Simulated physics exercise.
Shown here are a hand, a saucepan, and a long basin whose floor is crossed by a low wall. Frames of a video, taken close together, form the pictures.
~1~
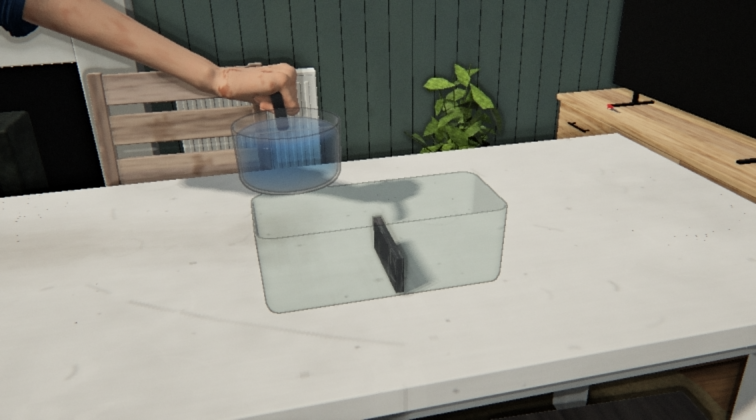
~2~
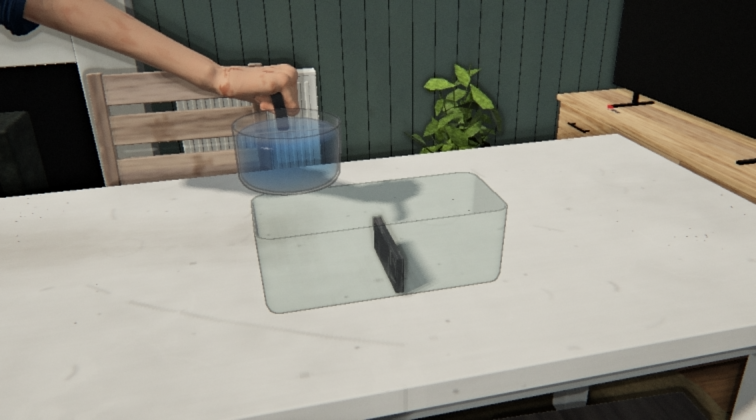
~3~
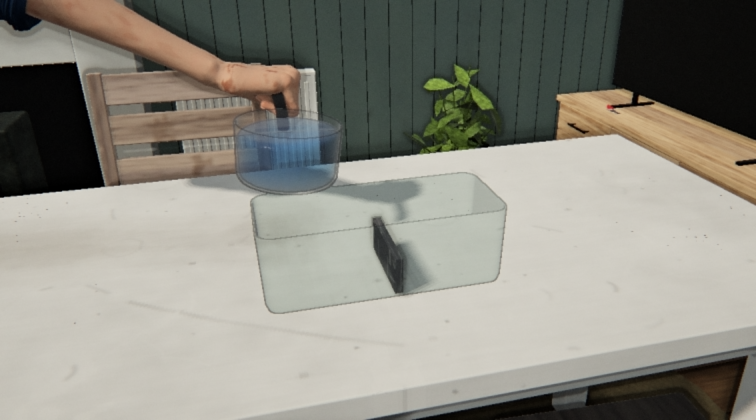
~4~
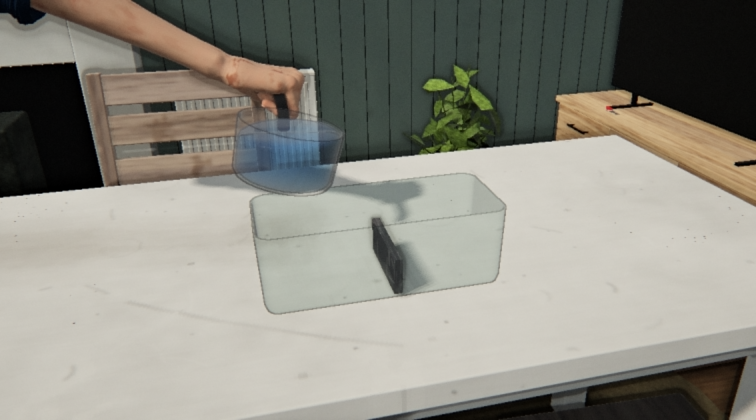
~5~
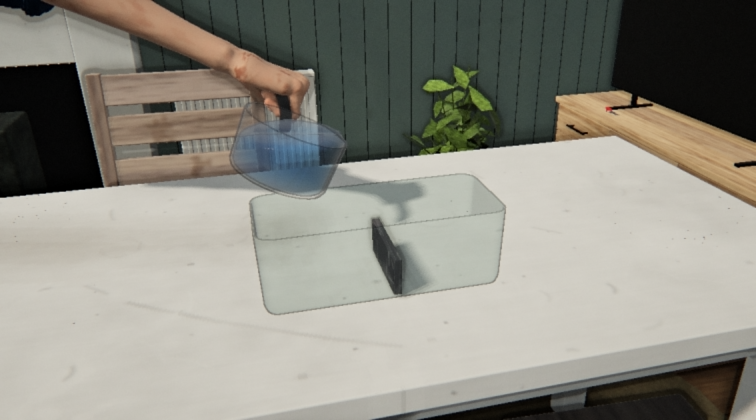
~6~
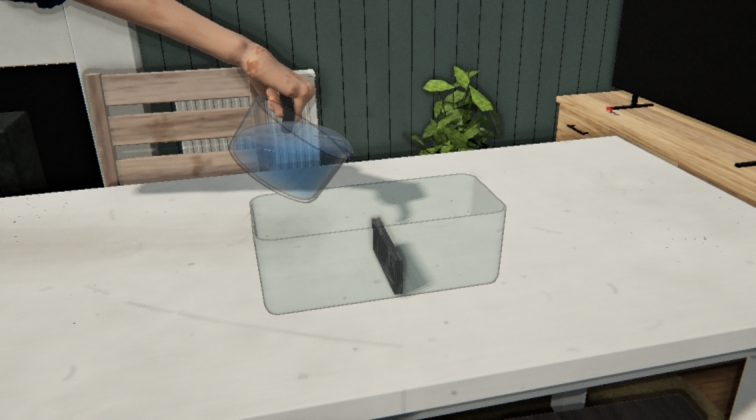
On a white tabletop, a hand steadily tilting a clear container of blue liquid rightward above a clear basin with a low dark divider.
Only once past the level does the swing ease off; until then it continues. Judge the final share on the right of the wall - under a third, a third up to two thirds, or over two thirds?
It is under a third.
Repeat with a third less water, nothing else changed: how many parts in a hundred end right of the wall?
I'd say roughly 5 percent.
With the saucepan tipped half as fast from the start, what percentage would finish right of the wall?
Near 40 %.
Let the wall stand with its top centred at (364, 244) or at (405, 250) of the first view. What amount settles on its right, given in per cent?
The first placement leaves close to 55 per cent, the second close to 25 per cent.
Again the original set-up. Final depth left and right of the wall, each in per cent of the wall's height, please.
50 per cent for the left part, 10 for the right.
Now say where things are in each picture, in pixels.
In the first picture, tilt 0°; pouring edge (338, 119); surface from (234, 135) to (336, 125); the long basin's rim runs from (254, 218) to (491, 190); the wall's top is at (387, 237).
In the second picture, tilt 2°; pouring edge (339, 121); surface from (235, 135) to (337, 126).
In the third picture, tilt 7°; pouring edge (341, 126); surface from (236, 133) to (338, 128).
In the fourth picture, tilt 15°; pouring edge (343, 133); surface from (237, 133) to (341, 129).
In the fifth picture, tilt 25°; pouring edge (344, 143); surface from (237, 135) to (344, 137); 1 per cent is over the edge.
In the sixth picture, tilt 37°; pouring edge (344, 155); surface from (233, 137) to (337, 142); 6 per cent is over the edge.
A moment on, the saucepan is tipped right over and 21 per cent is still to pour, 45 is left of the wall and 14 right of it.
Next, the saucepan is tipped right over and 3 per cent is still to pour, 75 is left of the wall and 15 right of it.
Then the saucepan is tipped right over and 0 per cent is still to pour, 79 is left of the wall and 16 right of it.
Later the saucepan is tipped right over and 0 per cent is still to pour, 79 is left of the wall and 17 right of it.
In the end 79 per cent lies left of the wall, 17 right of it and 4 outside.
